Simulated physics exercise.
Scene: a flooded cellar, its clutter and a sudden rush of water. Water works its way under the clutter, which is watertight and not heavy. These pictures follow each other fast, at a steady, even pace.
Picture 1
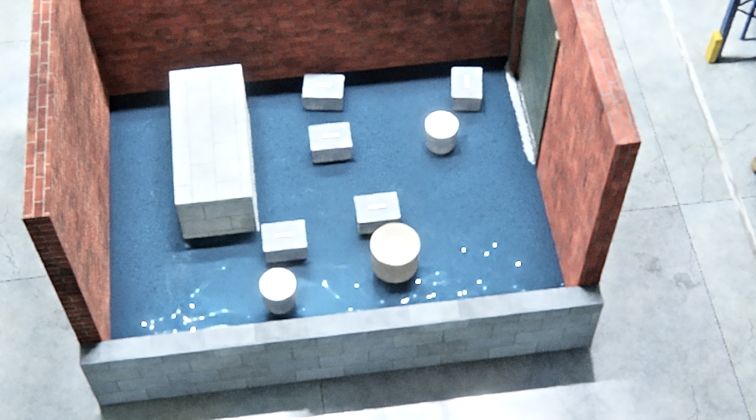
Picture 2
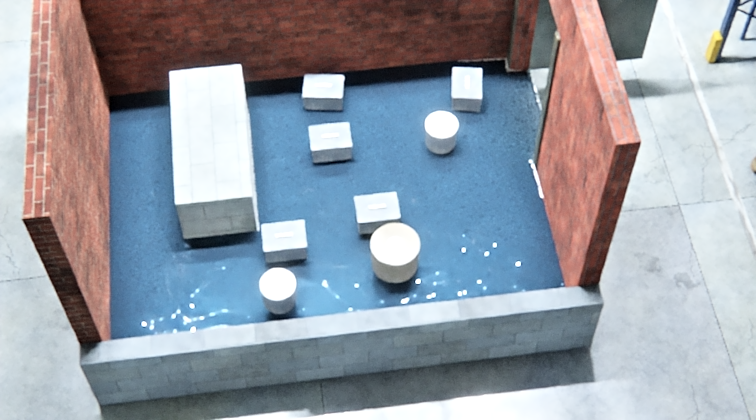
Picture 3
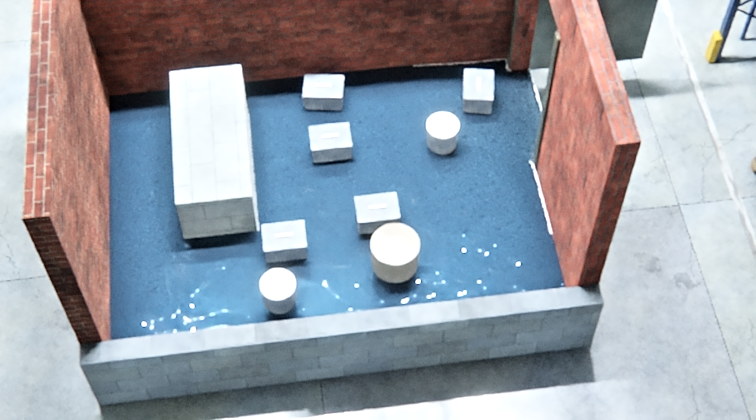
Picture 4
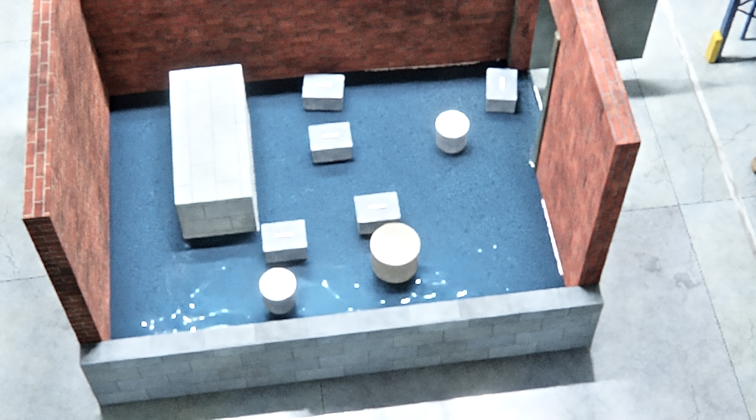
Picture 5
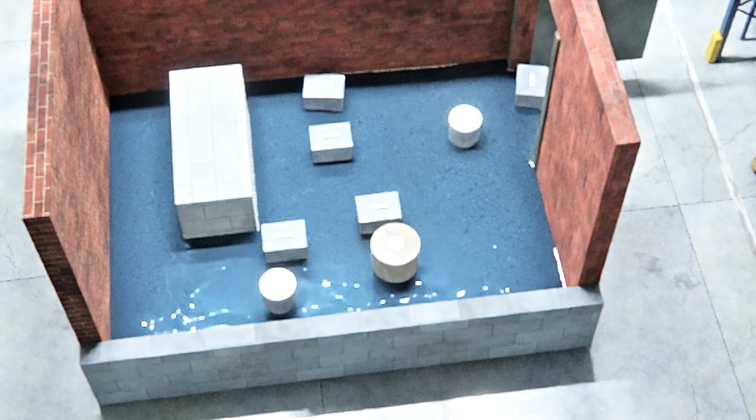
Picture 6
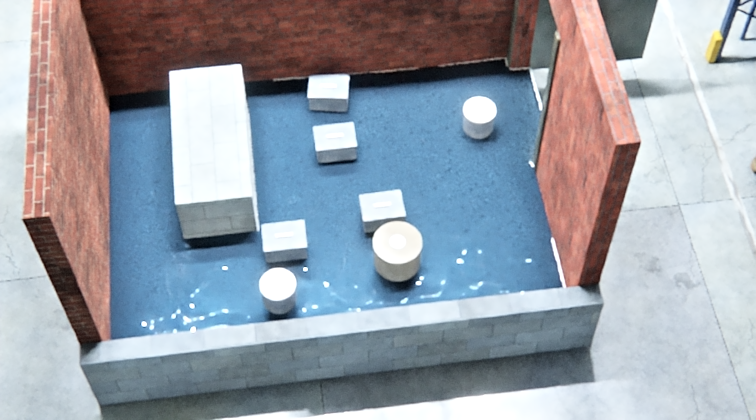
A small white block in the flooded brick room drifted right until it slipped out of sight behind the right wall, while a round white tub floated after it and a few other blocks barely shifted.
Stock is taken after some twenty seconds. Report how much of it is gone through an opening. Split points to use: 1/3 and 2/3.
2/3 or more.
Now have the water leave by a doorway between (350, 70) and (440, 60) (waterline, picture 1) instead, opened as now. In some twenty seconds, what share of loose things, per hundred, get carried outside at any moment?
Estimated share: Around 80 %.
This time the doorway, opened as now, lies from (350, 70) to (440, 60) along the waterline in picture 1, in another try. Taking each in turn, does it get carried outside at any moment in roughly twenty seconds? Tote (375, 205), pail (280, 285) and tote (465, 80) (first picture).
Looking at them in turn, number one is flushed away, number two is held back, and number three is flushed away.
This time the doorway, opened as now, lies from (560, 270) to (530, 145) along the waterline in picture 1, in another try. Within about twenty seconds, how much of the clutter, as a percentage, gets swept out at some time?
Roughly 100 %.
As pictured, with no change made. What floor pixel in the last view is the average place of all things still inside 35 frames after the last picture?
About (404, 149).
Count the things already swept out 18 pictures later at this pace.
That makes 5.
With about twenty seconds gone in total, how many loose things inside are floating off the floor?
Tally: 1.
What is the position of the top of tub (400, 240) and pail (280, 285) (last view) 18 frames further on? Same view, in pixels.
(485, 154) and (400, 240), roughly.
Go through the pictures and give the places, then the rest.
A pail at (442, 124), afloat; a tote at (377, 207) floats; 0 of 8 have shifted, in the first frame.
A pail at (442, 124), afloat; a tote at (377, 207) floats; 0 of 8 have shifted, in the second frame.
A pail at (443, 125) floats; a tote at (377, 207) floats; 1 of 8 have shifted, in the third frame.
A pail at (452, 124) floats, close to its start; a tote at (377, 207), afloat; 2 of 8 have shifted, in the fourth frame.
A pail at (465, 118), afloat, close to its start; a tote at (378, 207), afloat; 2 of 8 have shifted, in the fifth frame.
A pail at (480, 110) floats, a stride from its start; a tote at (382, 205), afloat, close to its start; 4 of 8 have shifted, in the sixth frame.
A moment on, 2 of 8 are out; 6 afloat.
Next, 5 of 8 are out; 3 afloat.
Later, 6 of 8 are out; 2 afloat.
In the end, 7 of 8 are out; 1 afloat.
